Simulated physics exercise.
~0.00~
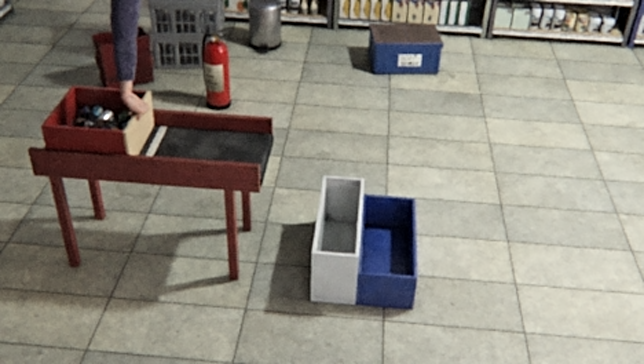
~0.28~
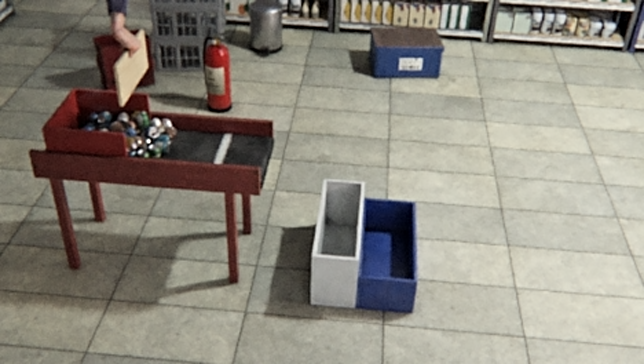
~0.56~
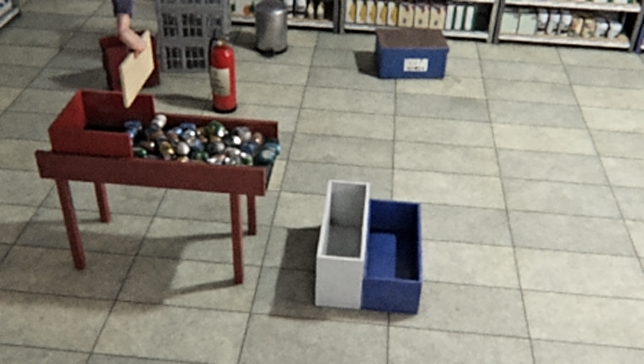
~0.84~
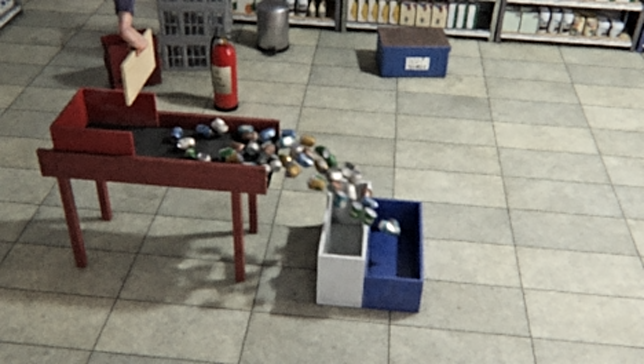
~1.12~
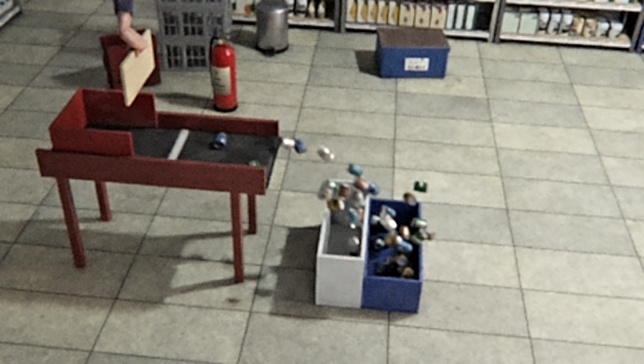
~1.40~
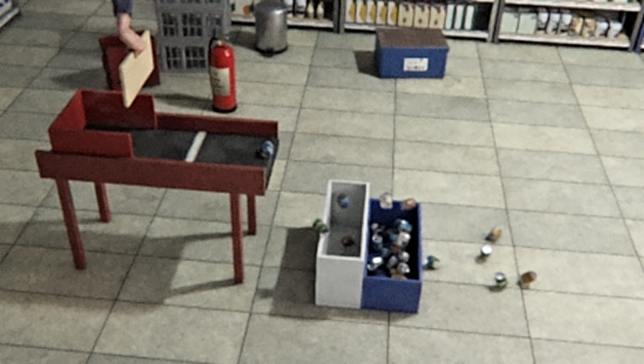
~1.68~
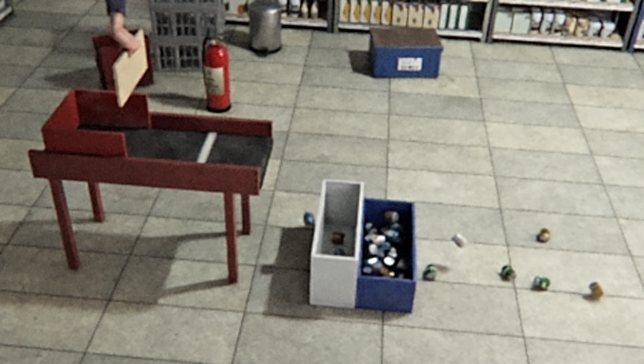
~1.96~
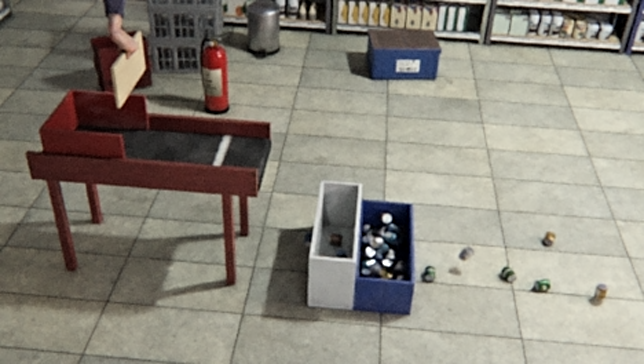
Small, shiny, multicoloured cans sit in a red pen at the left end of a dark belt on a red-legged table, seen from above in a tiled shop with shelves behind. A white box and a blue tub stand side by side on the floor to the right. A hand lifts a pale board, and the cans spread rightward along the belt. They pour off its end in a stream, dropping into both containers, while some bounce out. At the end, most lie in the blue tub, fewer in the white box, and several rest on the floor to the right.
